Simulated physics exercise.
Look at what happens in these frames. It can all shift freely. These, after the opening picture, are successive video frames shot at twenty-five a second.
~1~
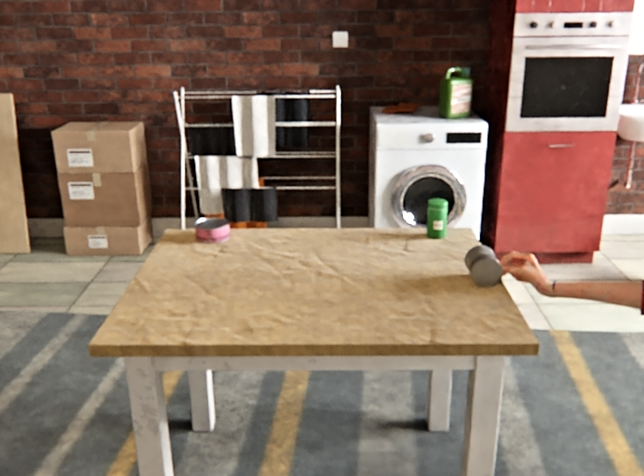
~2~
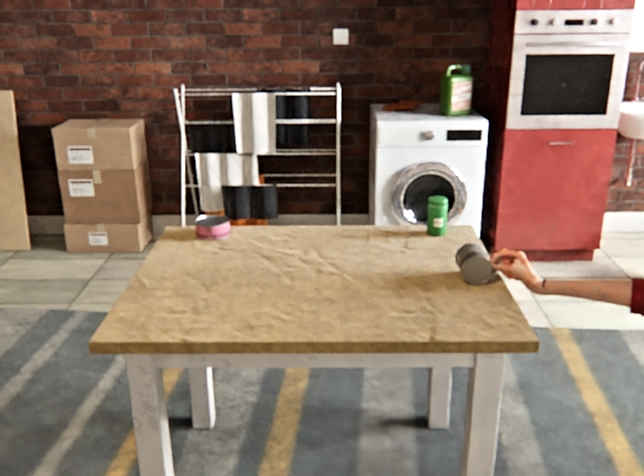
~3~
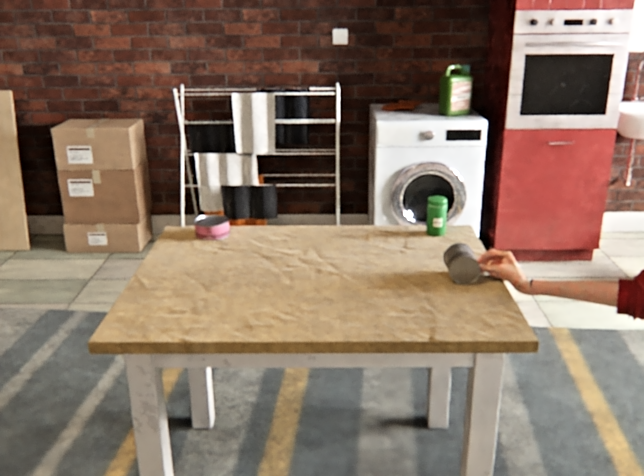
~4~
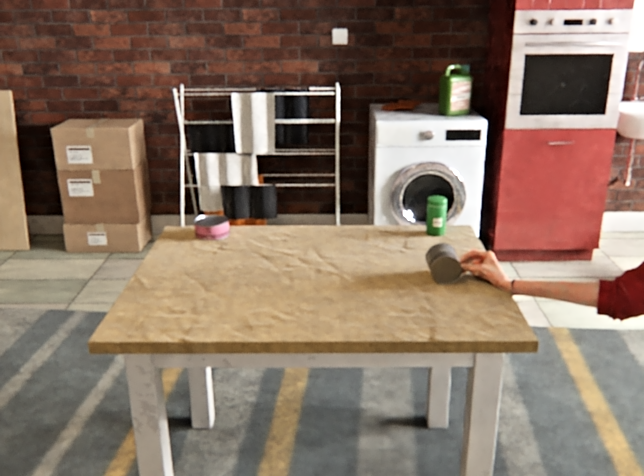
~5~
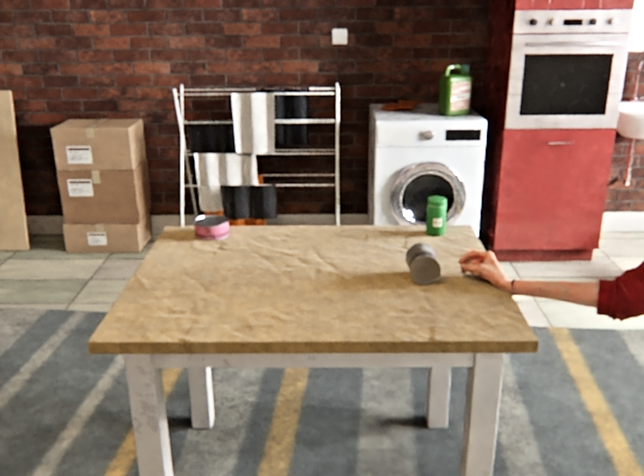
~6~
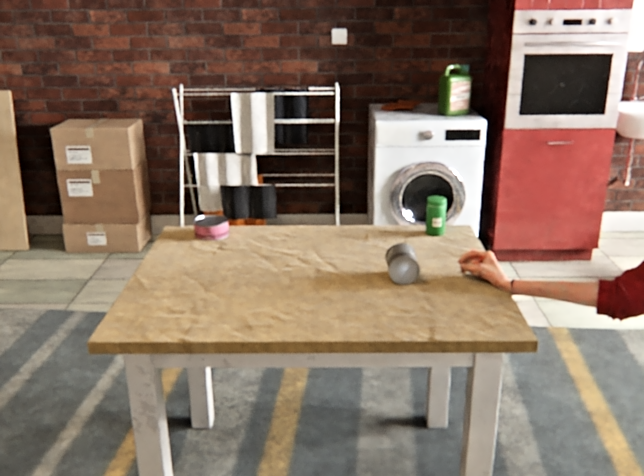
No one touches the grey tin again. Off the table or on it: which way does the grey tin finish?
Off the table.
Then, 0.20 s after the last picture, grey tin rolled well along near (305, 264).
Then, 0.50 s after the last picture, grey tin rolled well along near (172, 265).
Then, 0.80 s after the last picture, grey tin now off the table.
Then, 1.10 s after the last picture, things are still on the move.
By the end, off the table, grey tin.
